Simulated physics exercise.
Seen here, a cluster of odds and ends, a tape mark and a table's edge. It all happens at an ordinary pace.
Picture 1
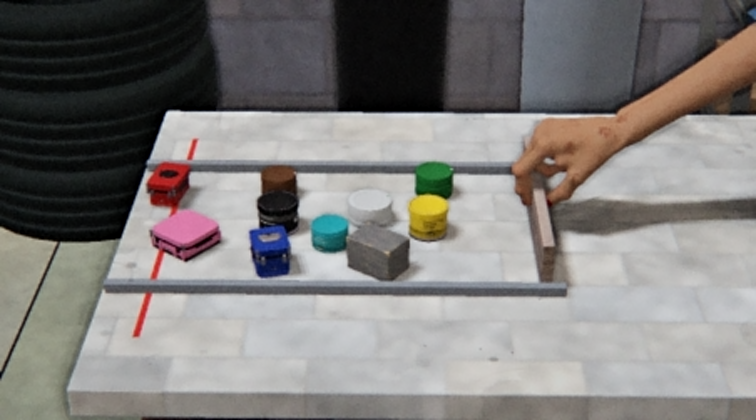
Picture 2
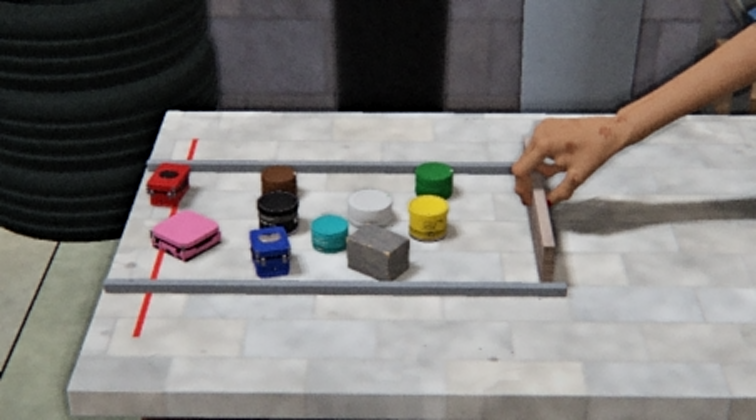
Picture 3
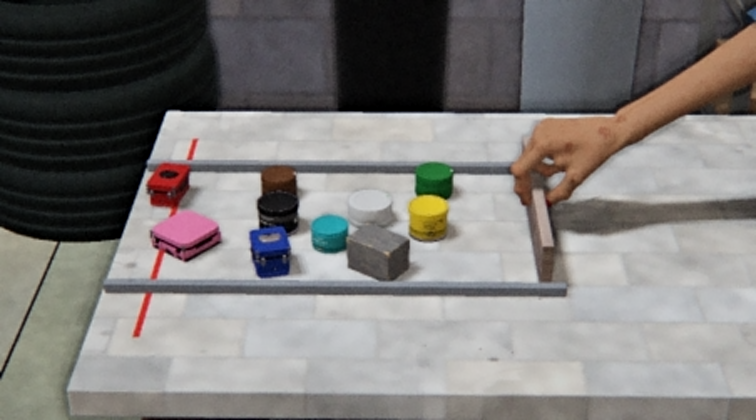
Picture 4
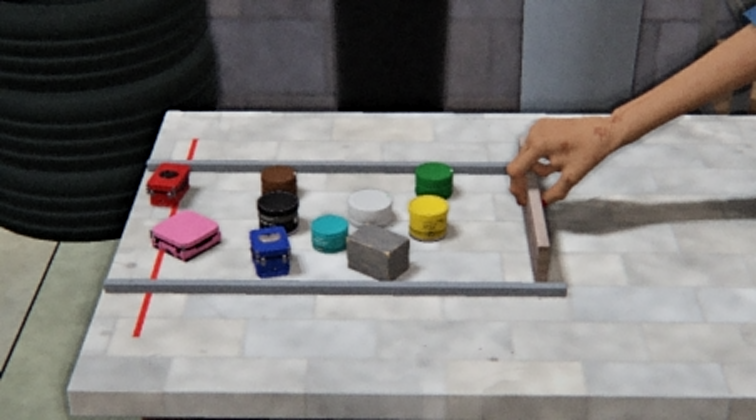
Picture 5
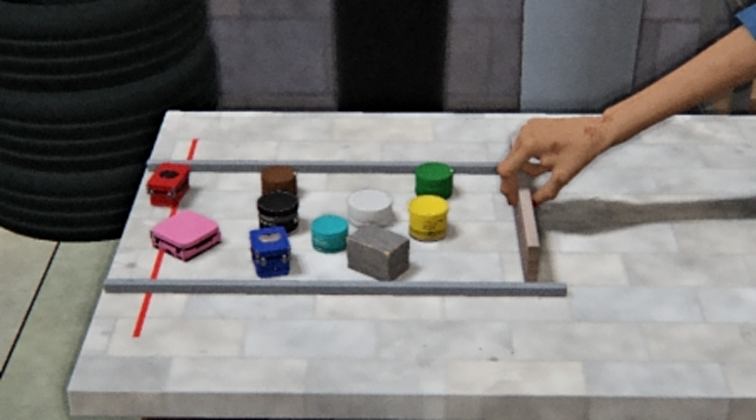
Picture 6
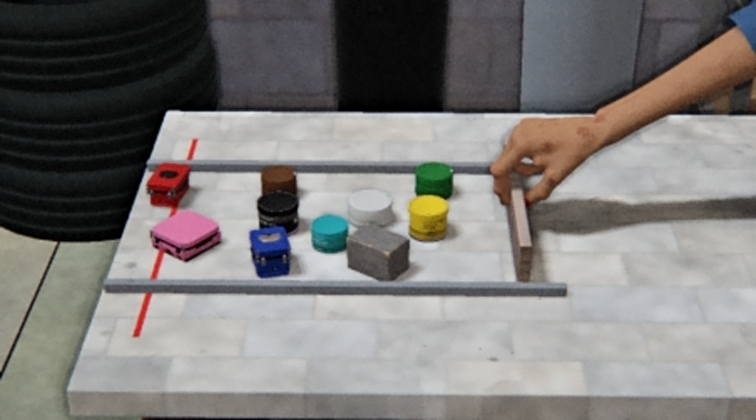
A hand sliding an upright board slightly left between two grey rails, while the colourful cases, tubs and grey block stay still.
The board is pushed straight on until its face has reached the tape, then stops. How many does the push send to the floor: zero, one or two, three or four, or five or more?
The number that fall off is five or more.
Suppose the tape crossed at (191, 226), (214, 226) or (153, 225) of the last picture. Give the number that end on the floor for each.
In that order 1, 0 and 5.
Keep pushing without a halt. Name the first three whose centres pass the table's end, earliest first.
Earliest first: The red case, the blue case, the pink case.
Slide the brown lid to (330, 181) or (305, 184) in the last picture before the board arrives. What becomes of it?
Place by place, it is lost; falls.
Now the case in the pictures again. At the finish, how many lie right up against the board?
It touches 5.
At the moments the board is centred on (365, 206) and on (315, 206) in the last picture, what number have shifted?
5 and 8.
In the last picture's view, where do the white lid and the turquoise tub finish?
The white lid stops around (153, 198); the turquoise tub around (143, 242).
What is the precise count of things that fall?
Fallen: 5.
Early on, none off yet; red case at rest near (170, 186); pink case at rest near (186, 236); brown lid at rest near (279, 184).
Finally, the number that fall off is five or more; lost, black tin, blue case, brown lid, pink case and red case.
